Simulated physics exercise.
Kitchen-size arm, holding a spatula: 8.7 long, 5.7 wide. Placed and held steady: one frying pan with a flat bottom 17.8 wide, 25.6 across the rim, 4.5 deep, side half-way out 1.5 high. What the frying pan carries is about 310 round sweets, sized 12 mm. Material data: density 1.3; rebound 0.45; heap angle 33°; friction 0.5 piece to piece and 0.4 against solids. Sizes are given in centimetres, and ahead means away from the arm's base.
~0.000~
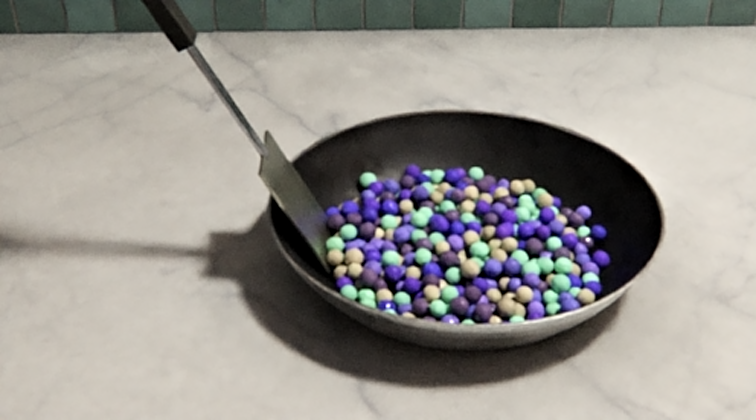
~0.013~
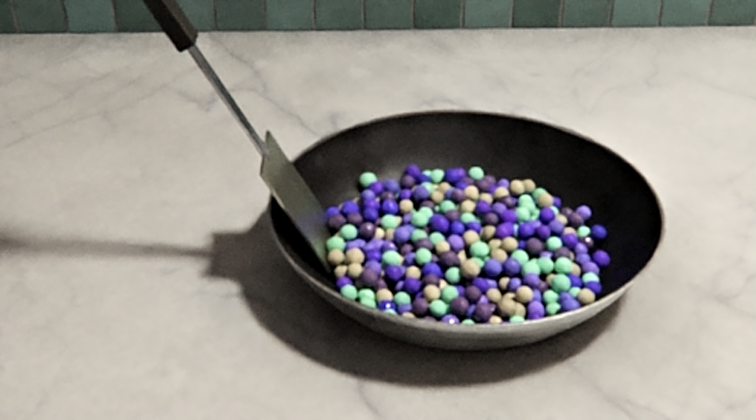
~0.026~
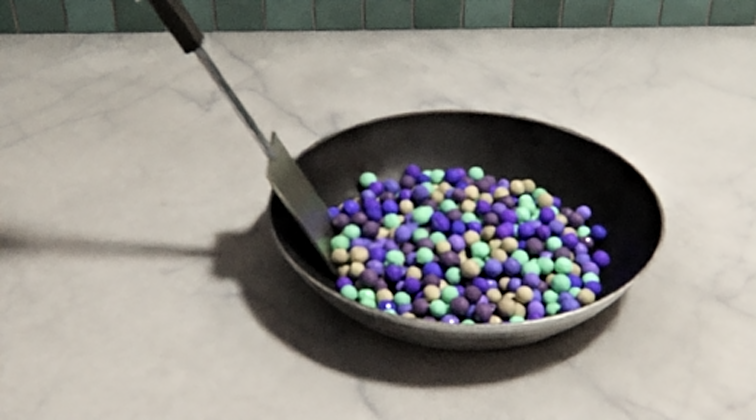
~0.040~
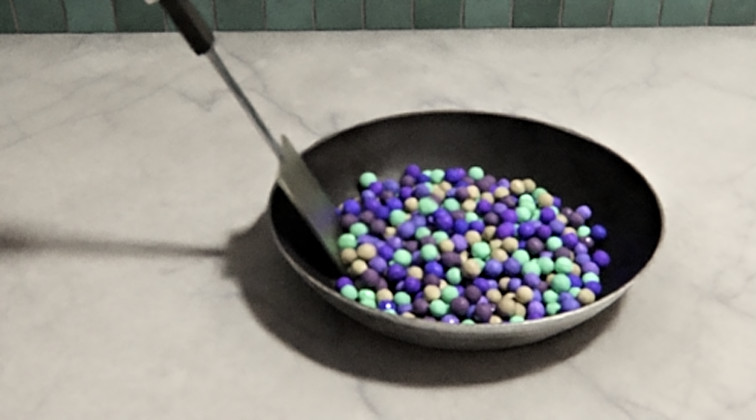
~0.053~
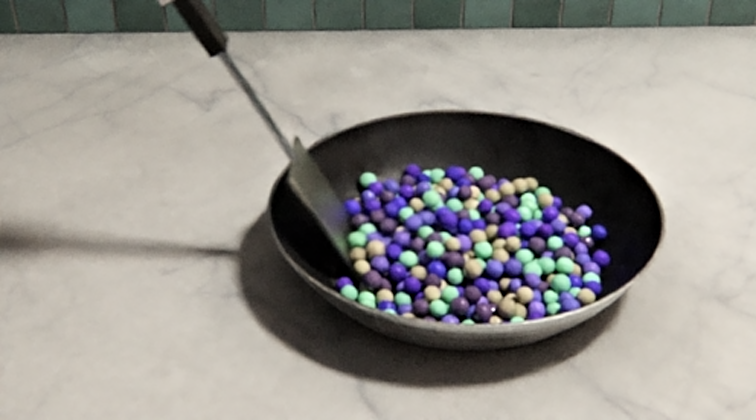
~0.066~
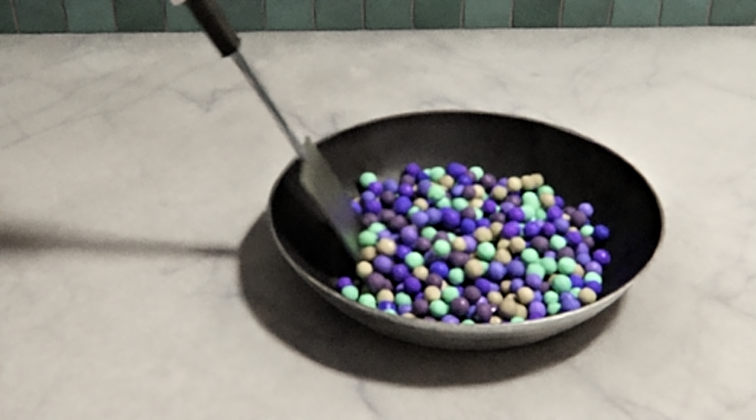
A spatula slides slowly right inside a dark pan, nudging small colourful balls along.
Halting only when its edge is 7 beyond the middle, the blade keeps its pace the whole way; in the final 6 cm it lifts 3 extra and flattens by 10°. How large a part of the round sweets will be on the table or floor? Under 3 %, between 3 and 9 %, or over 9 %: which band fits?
The band that fits is under 3 %.
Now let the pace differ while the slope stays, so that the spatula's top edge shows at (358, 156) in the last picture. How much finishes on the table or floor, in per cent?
Estimate: Close to 10 %.
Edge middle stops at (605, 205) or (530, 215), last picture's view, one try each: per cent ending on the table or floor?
I'd say some 10 per cent, then some 0 per cent.
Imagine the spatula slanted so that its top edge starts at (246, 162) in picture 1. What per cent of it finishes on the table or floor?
Near 0 in a hundred.
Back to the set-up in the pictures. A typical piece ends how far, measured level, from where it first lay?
Level distance of roughly 2 cm.
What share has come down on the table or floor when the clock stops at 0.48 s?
Roughly 0 percent.
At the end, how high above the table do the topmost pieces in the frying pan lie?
About 5.0 cm above the table.
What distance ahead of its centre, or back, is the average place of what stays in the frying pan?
Ahead of centre, near 3.5 centimetres.
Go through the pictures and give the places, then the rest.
In the first picture, spatula top edge at (263, 151), sloping 62°; upper third of the load around (451, 229), from x 335 to 600, top at y 175; 308 in the frying pan.
In the second picture, spatula top edge at (264, 152), sloping 62°; upper third of the load around (451, 229), from x 335 to 600, top at y 175.
In the third picture, spatula top edge at (270, 153), sloping 62°; upper third of the load around (450, 229), from x 335 to 600, top at y 175.
In the fourth picture, spatula top edge at (281, 155), sloping 62°; upper third of the load around (448, 229), from x 335 to 600, top at y 175.
In the fifth picture, spatula top edge at (292, 156), sloping 62°; upper third of the load around (449, 227), from x 335 to 600, top at y 170.
In the sixth picture, spatula top edge at (304, 156), sloping 62°; upper third of the load around (450, 226), from x 335 to 600, top at y 170; 308 in the frying pan.
By 0.15 s, sloping 62°, highest piece 4 above the table; 308 in the frying pan.
By 0.24 s, sloping 58°, highest piece 5 above the table; 308 in the frying pan.
By 0.48 s, sloping 52°, highest piece 5 above the table; 304 in the frying pan, 3 on the table or floor, 1 on the blade or in flight.
By 1.53 s, sloping 52°, highest piece 5 above the table; 304 in the frying pan, 4 on the table or floor.
Final count, 304 in the frying pan, 4 on the table or floor. That is 1 % on the table or floor.
